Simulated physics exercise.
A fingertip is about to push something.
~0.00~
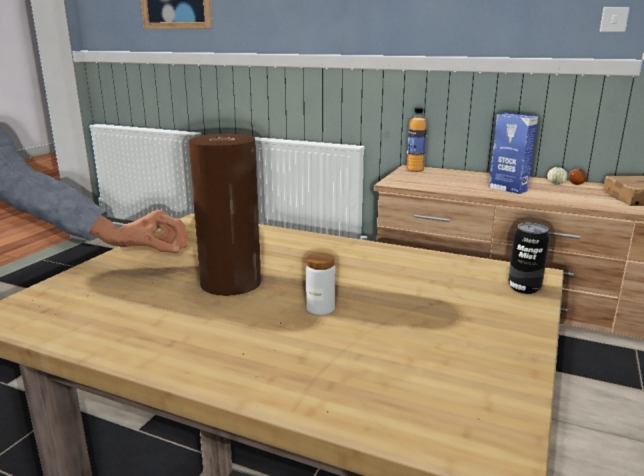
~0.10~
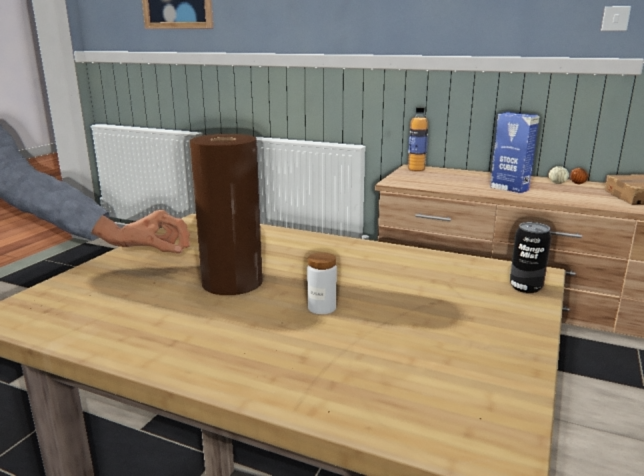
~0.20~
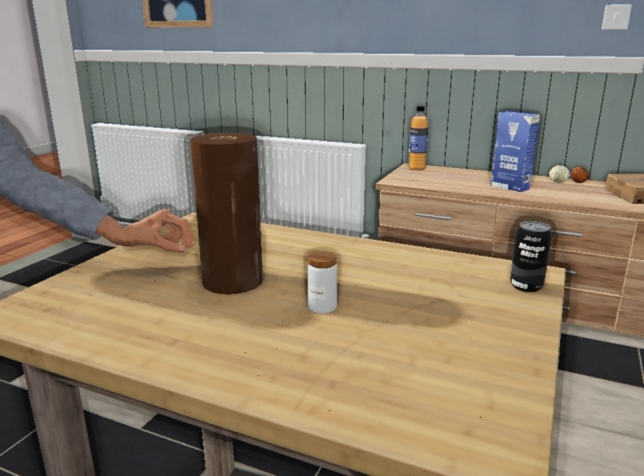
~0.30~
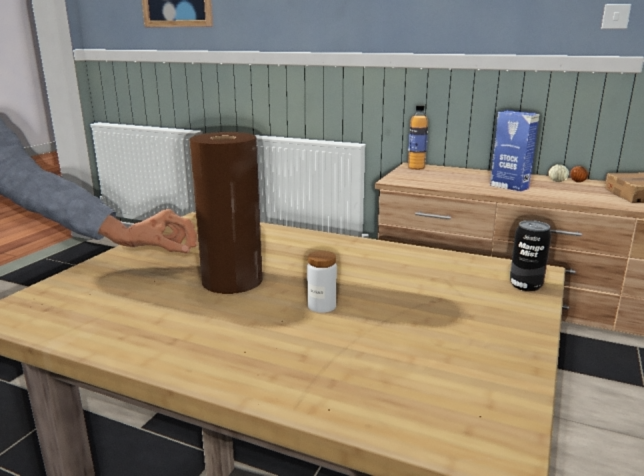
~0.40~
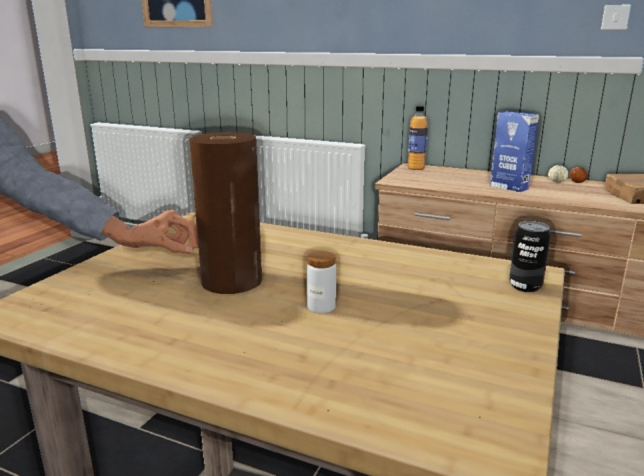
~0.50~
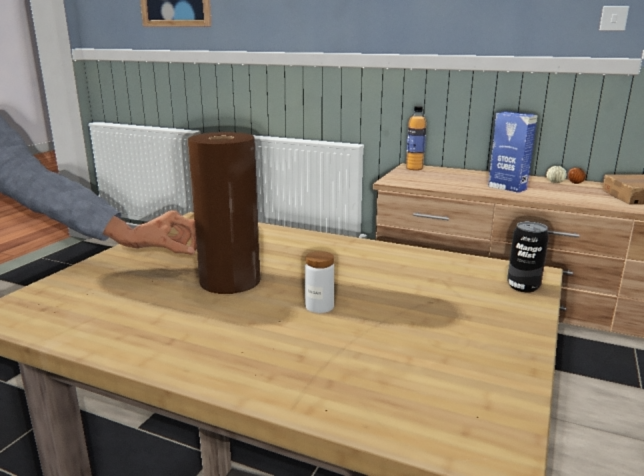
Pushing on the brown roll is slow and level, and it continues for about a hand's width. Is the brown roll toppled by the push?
Most likely it remains on its bottom.
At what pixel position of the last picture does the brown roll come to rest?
Pretty much around (285, 221), I'd say.
By 0.80 s, brown roll moved a little near (234, 213).
By 1.20 s, brown roll moved a little near (251, 216).
By 1.50 s, brown roll moved about its own width near (265, 218).
By 1.80 s, brown roll moved about its own width near (278, 220).
When it is over (2.5 s), moved from the start, brown roll. End places, in pixels of the last picture, brown roll near (285, 222).
